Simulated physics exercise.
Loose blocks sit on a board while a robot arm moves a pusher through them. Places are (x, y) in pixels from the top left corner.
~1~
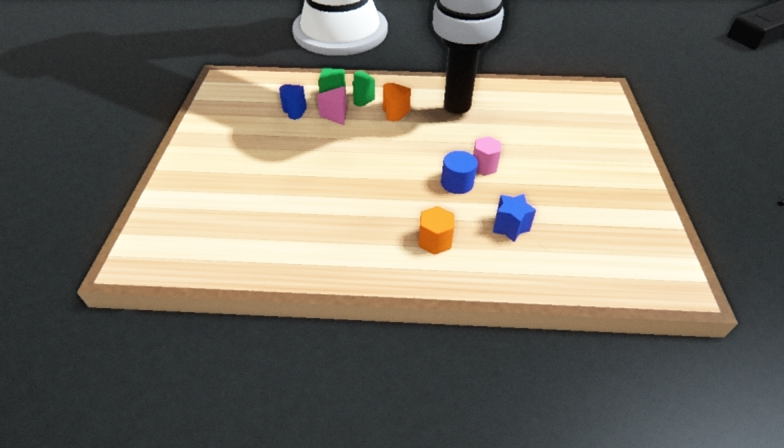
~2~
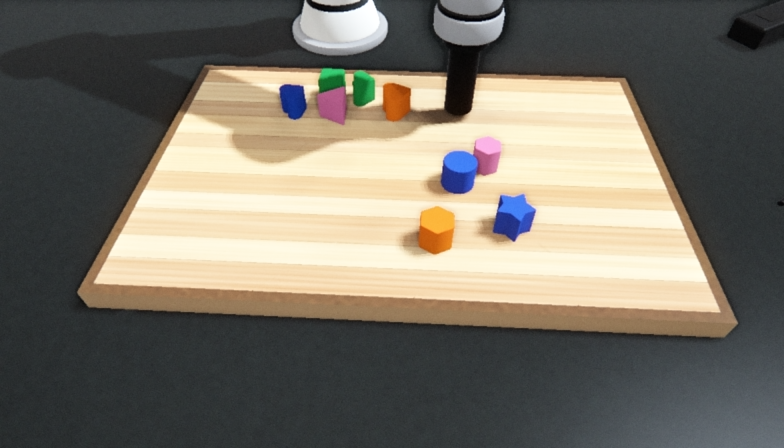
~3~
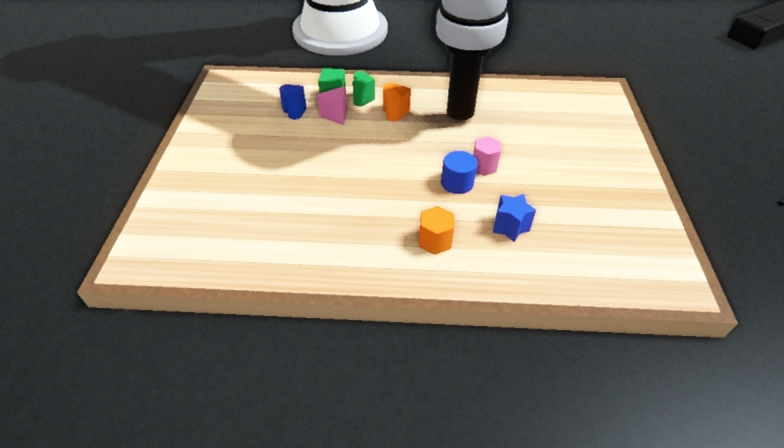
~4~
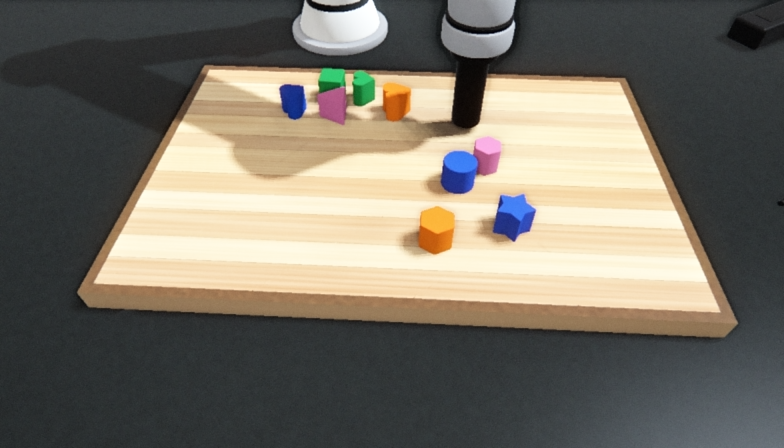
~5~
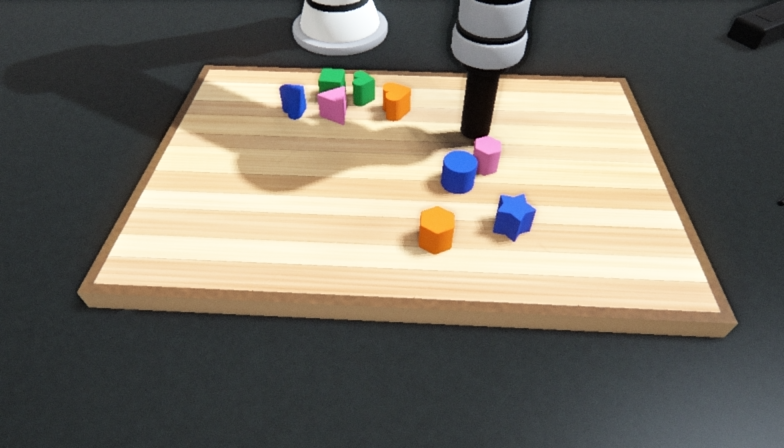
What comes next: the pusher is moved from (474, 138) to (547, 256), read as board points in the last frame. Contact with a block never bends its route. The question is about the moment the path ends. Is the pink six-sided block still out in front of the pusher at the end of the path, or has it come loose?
The pusher moves past it.
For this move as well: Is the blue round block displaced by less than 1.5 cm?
Answer: Yes.
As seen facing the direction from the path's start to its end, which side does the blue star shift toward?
Answer: Right.
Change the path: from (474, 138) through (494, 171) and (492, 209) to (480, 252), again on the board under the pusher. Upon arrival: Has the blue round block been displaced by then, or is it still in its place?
It is left in place.
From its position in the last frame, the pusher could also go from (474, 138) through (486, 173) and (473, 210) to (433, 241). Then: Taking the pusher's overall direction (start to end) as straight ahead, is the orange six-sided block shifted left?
Going by the path, no.
What follows on the original path. One third of the way, pusher (497, 165); pink six-sided block (493, 169), turned 50° clockwise.
Two thirds of the way, pusher (522, 204); pink six-sided block (491, 188), turned 90° clockwise; blue star (515, 215).
At the end, pusher (550, 249); blue round block still; pink six-sided block (491, 188), turned 90° clockwise; blue star (518, 233), turned 85° clockwise.
